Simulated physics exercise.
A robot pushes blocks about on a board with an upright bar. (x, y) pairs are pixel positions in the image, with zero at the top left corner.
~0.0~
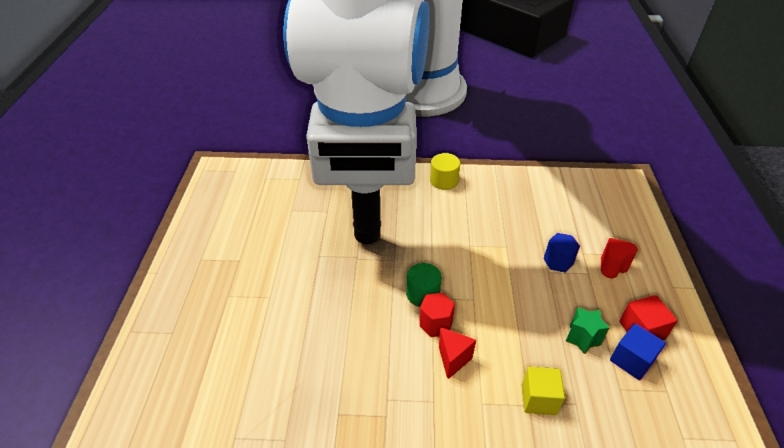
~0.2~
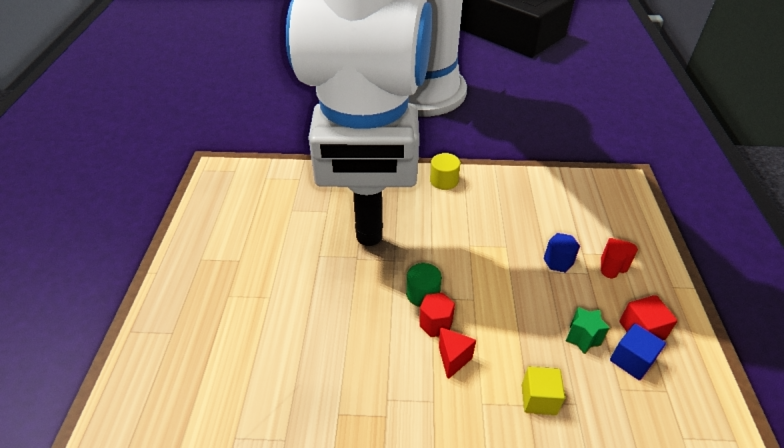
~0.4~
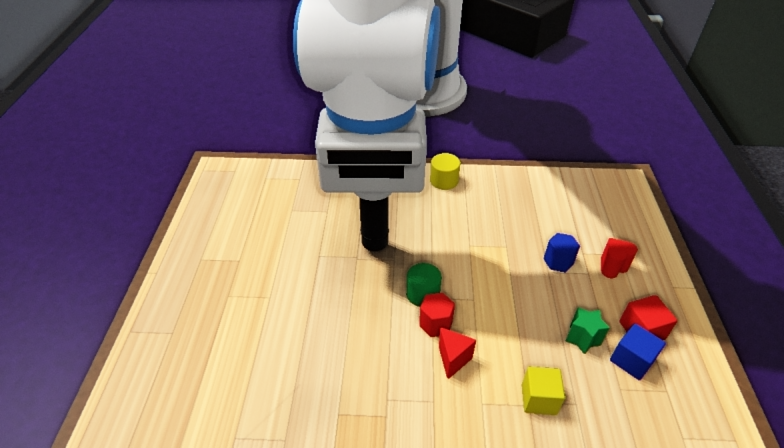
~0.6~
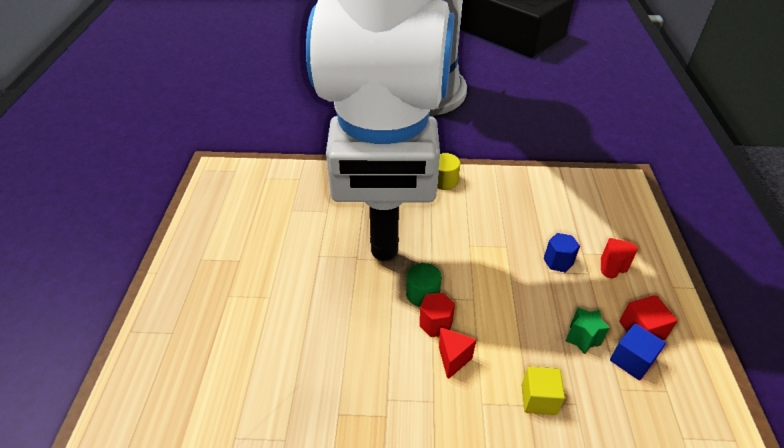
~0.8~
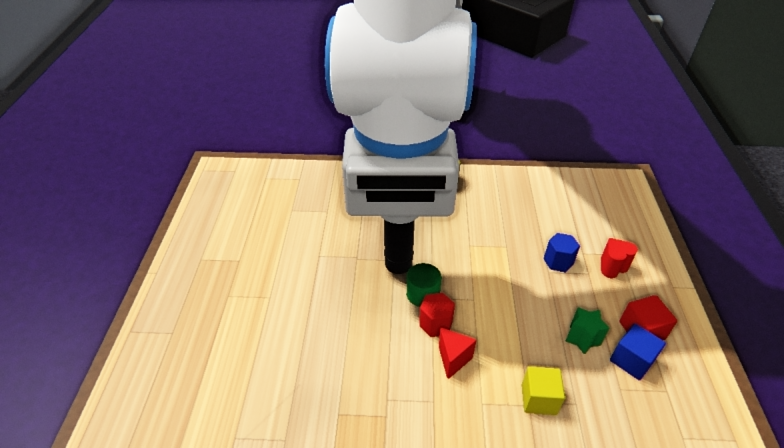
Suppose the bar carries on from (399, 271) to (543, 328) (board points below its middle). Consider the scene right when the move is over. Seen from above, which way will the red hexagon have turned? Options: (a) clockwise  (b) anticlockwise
The correct letter is a.
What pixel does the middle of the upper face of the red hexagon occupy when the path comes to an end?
Its top centre lands on (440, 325).
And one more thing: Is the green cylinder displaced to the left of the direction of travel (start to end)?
No.
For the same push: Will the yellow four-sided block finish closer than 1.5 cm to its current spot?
It seems so.
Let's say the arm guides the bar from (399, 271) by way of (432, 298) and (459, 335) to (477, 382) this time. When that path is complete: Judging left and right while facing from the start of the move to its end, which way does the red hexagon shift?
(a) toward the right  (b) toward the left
Choice a: Toward the right.
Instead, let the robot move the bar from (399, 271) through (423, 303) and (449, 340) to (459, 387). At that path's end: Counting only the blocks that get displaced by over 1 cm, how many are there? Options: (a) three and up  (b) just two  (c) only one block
The correct letter is a.
The first path, step by step. One third of the way, bar at (445, 283); green cylinder at (453, 296); red hexagon at (441, 322), turned 30° clockwise; red triangular block at (455, 347), turned 25° anticlockwise.
Two thirds of the way, bar at (494, 302); green cylinder at (468, 307); red hexagon at (440, 325), turned 45° clockwise; red triangular block at (454, 349), turned 35° anticlockwise.
At the end, bar at (545, 322); green cylinder at (468, 307); red hexagon at (440, 325), turned 45° clockwise; red triangular block at (454, 349), turned 35° anticlockwise; yellow four-sided block not moved; green star block not moved.
